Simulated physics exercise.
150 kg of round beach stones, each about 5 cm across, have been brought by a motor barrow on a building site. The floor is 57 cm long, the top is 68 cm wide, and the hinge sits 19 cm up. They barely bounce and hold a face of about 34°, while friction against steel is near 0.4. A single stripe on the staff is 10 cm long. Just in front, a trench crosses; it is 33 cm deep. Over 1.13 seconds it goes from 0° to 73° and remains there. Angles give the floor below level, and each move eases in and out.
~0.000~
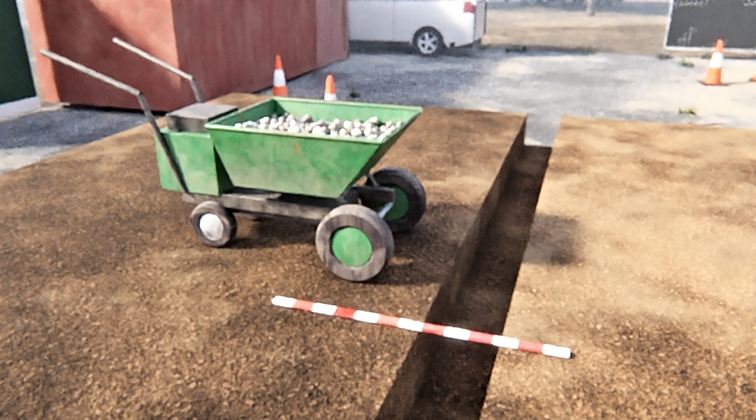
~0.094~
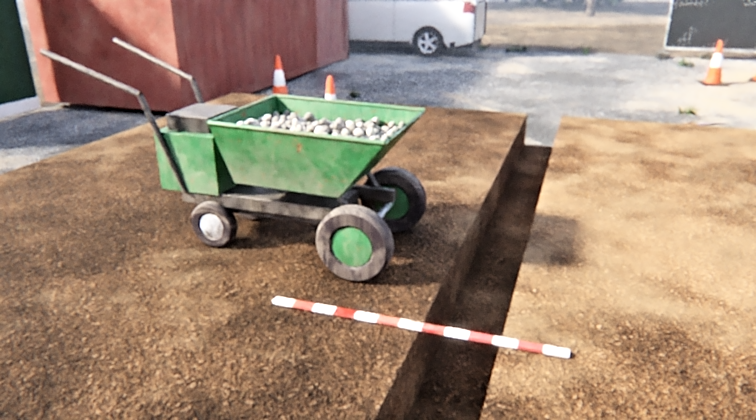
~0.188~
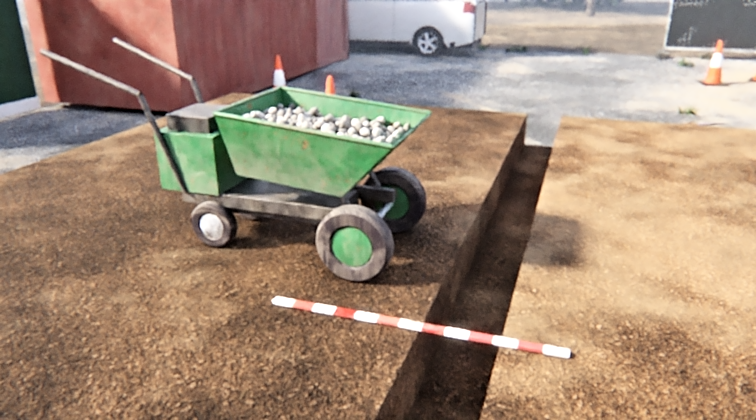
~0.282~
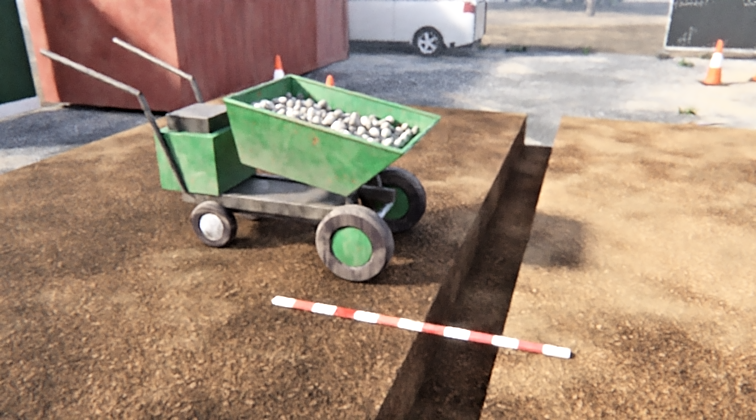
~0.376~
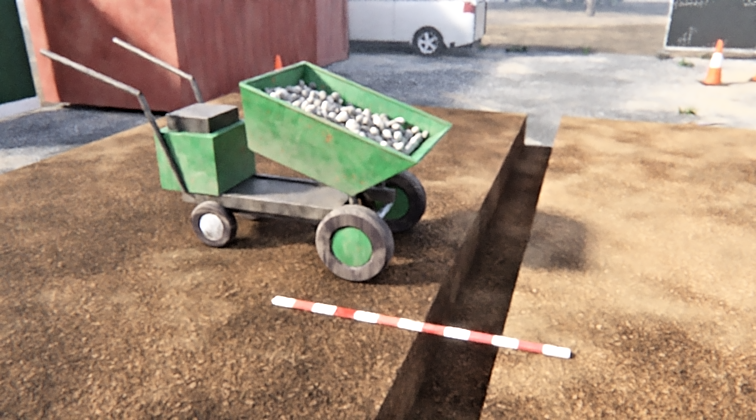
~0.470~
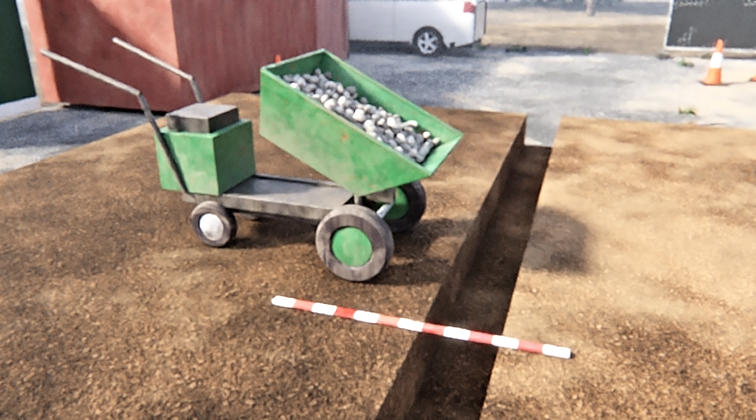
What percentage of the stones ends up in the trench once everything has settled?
About 48 per cent.
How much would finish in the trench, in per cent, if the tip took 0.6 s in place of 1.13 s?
In that case, around 35%.
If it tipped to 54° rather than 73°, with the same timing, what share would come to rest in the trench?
About 40 per cent would end up in the trench.
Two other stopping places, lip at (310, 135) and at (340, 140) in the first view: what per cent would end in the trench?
From the first spot near 85, from the second near 90 per cent.
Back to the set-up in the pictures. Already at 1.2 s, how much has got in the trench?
By that moment, roughly 20 per cent of the load.
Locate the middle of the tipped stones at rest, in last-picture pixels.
The middle should be near (529, 272).
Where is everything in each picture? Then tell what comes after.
In the first frame, the skip is at 0°, its lip at (382, 142); the top of the load is at (310, 124).
In the second frame, lip at (385, 143), floor tilted 1°, highest stones at (301, 122); the stones move at 0.3 m/s on average.
In the third frame, the skip is at 5°, its lip at (393, 147); the top of the load is at (288, 113); the stones move at 0.5 m/s on average.
In the fourth frame, the skip is at 11°, its lip at (404, 153); the top of the load is at (289, 103); the stones move at 0.7 m/s on average.
In the fifth frame, lip at (417, 163), floor tilted 19°, highest stones at (298, 91); the stones move at 0.8 m/s on average.
In the sixth frame, lip at (431, 175), floor tilted 27°, highest stones at (313, 80); the stones move at 0.9 m/s on average.
After 0.9 s the floor is at 62°; 100 % in the skip; the foremost stones are at (473, 216).
After 1.2 s the floor is at 73°; 50 % in the skip, 20 % in the trench, 30 % past the trench; the foremost stones are at (605, 296).
After 1.6 s the floor is at 73°; 14 % in the skip, 34 % in the trench, 52 % past the trench; the foremost stones are at (753, 301).
After 3.5 s the floor is at 73°; 0 % in the skip, 48 % in the trench, 52 % past the trench; the foremost stones are past the picture's edge.
